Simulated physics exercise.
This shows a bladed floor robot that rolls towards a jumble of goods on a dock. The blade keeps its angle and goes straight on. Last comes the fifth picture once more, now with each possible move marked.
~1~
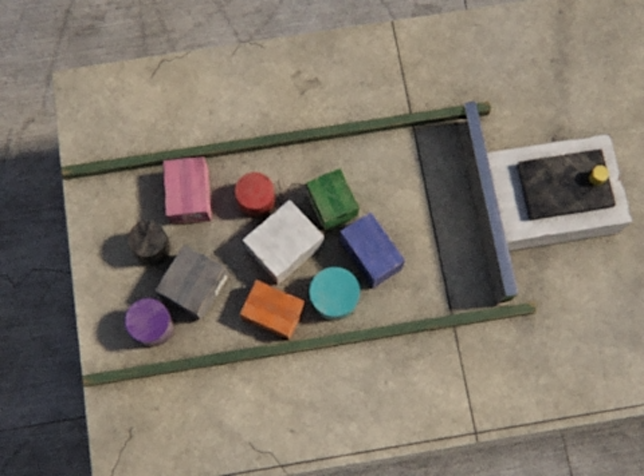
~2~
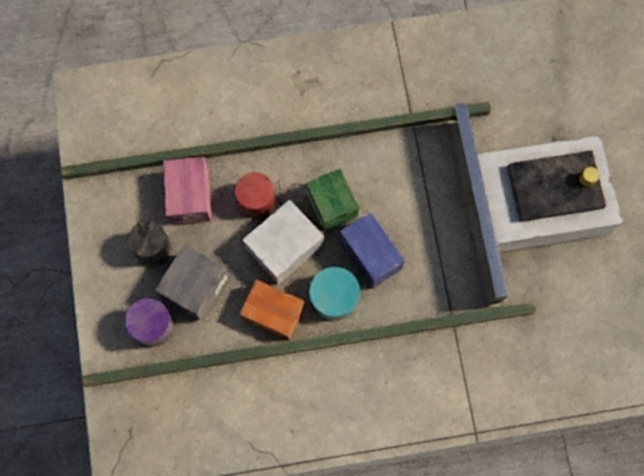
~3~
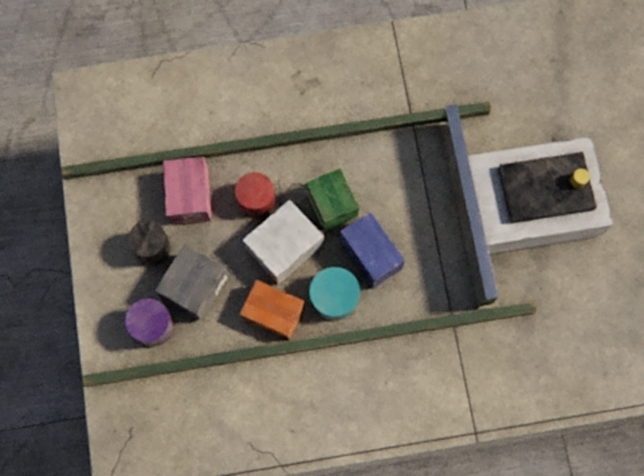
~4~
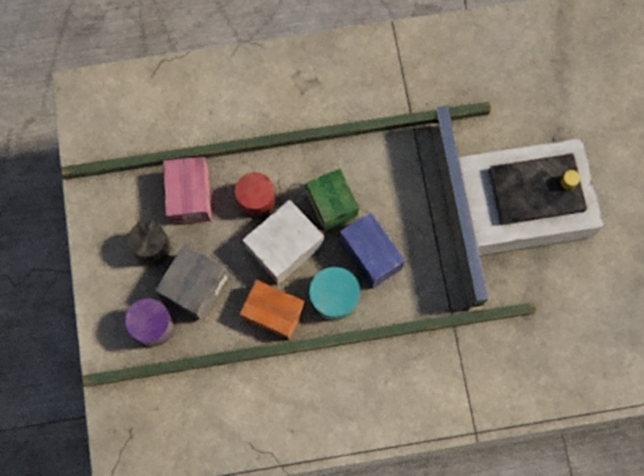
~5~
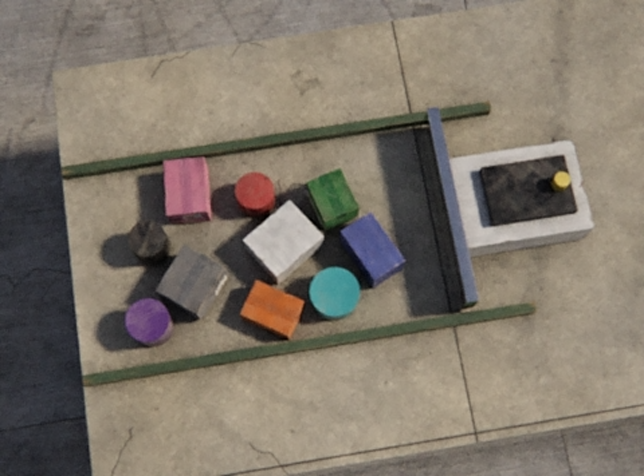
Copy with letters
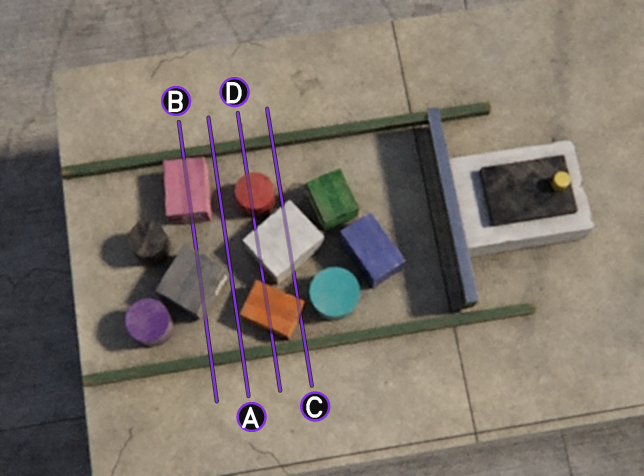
A bladed floor robot rolling slowly left between two green rails, its blade nearing a jumble of still, colourful boxes and canisters.
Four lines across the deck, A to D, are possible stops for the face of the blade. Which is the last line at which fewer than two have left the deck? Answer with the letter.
At B, and not beyond.
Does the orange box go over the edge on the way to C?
No.
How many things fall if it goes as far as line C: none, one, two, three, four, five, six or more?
In all, none.
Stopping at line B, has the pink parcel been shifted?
Yes.
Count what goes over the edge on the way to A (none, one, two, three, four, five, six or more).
The count is none.
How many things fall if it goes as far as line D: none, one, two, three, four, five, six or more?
The count is none.
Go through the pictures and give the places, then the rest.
Turquoise pail (334, 294); blue crate (372, 250); grey parcel (193, 283), in the first frame.
Robot (550, 186); orange box (273, 310), in the second frame.
Robot (540, 188); green box (332, 201), in the third frame.
Robot (531, 189); red canister (256, 194), in the fourth frame.
Robot (522, 191); white crate (284, 242); turquoise pail (334, 294); blue crate (372, 250), in the fifth frame.
On the copy, A at (228, 251); B at (197, 256); C at (289, 242); D at (258, 247).
On B. First, robot (431, 205); orange box (259, 313); turquoise pail (311, 304).
Then, robot (339, 220); purple pail (122, 343); black canister (133, 241).
Finally, robot (268, 231); black canister (72, 246); grey parcel (87, 302); none fallen.
By contrast, A is within the limit but short; C is within the limit but short; D is within the limit but short.
